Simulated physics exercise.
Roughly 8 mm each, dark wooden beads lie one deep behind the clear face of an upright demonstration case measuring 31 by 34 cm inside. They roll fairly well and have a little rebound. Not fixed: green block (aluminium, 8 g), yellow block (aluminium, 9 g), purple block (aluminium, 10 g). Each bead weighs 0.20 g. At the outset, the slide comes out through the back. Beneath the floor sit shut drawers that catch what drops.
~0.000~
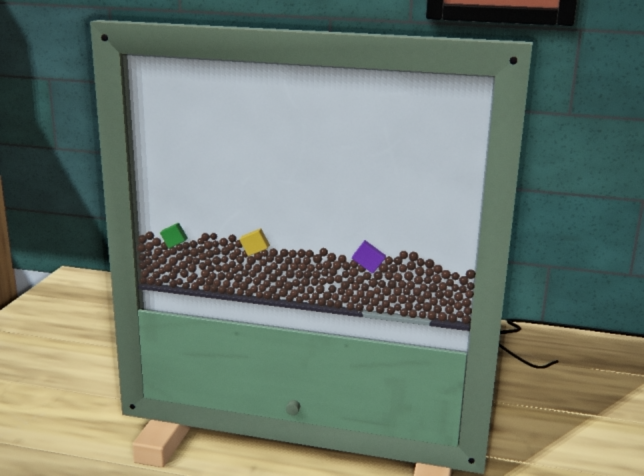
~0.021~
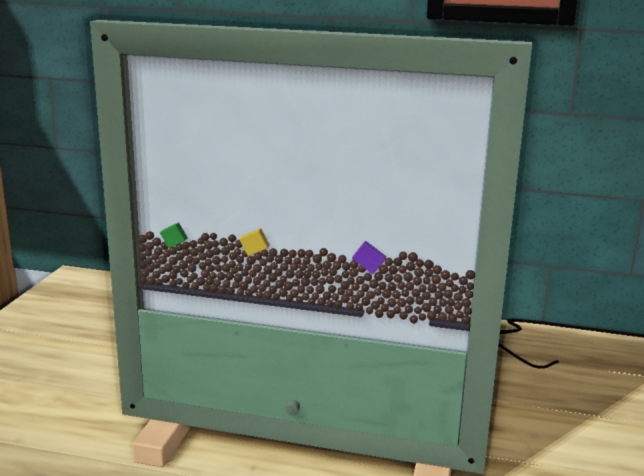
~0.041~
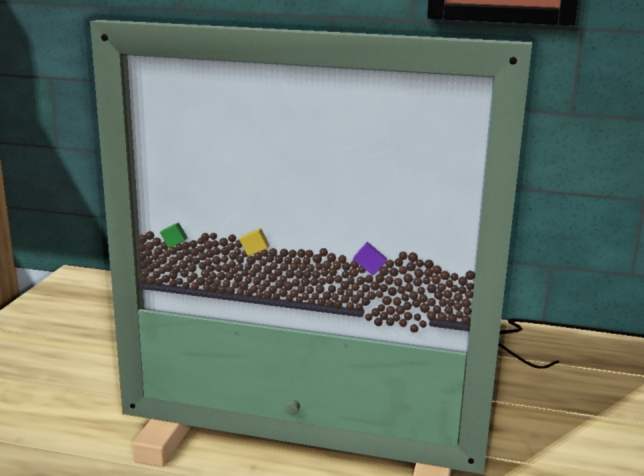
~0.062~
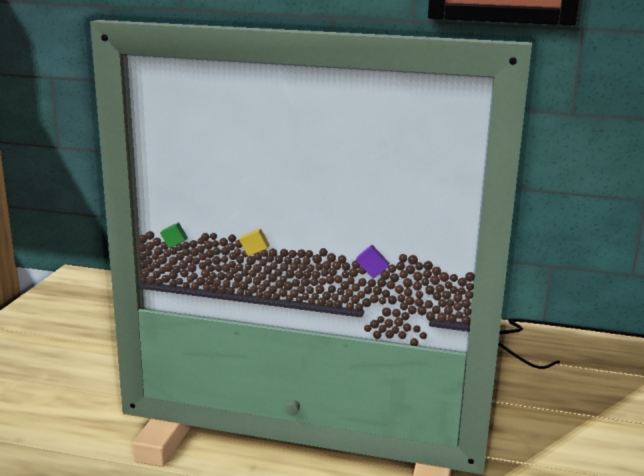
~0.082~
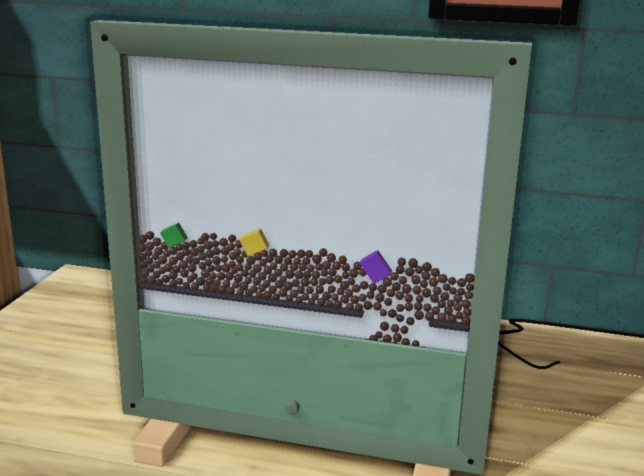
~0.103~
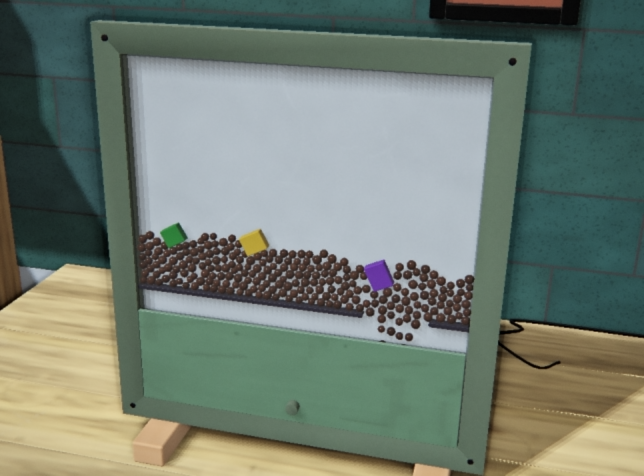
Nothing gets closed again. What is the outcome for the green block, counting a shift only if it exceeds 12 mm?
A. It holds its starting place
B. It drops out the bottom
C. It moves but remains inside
A.
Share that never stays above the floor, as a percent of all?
About 50 per cent.
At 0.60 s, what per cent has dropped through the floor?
Roughly 35 %.
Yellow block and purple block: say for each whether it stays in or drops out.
Yellow block still there, purple block gone.
After 0.25 s, 25 % are out; green block moved 0.0 cm tilted 30°; yellow block moved 0.0 cm tilted 28°; purple block below the floor.
After 0.60 s, 35 % are out; green block moved 0.0 cm tilted 30°; yellow block moved 0.3 cm tilted 23°; purple block below the floor.
After 1.30 s, 50 % are out; green block moved 0.0 cm tilted 30°; yellow block moved 5.2 cm tilted 59°; purple block below the floor.
All still by 1.6 s, 50 % are out; green block moved 0.0 cm tilted 30°; yellow block moved 5.2 cm tilted 59°; purple block below the floor.
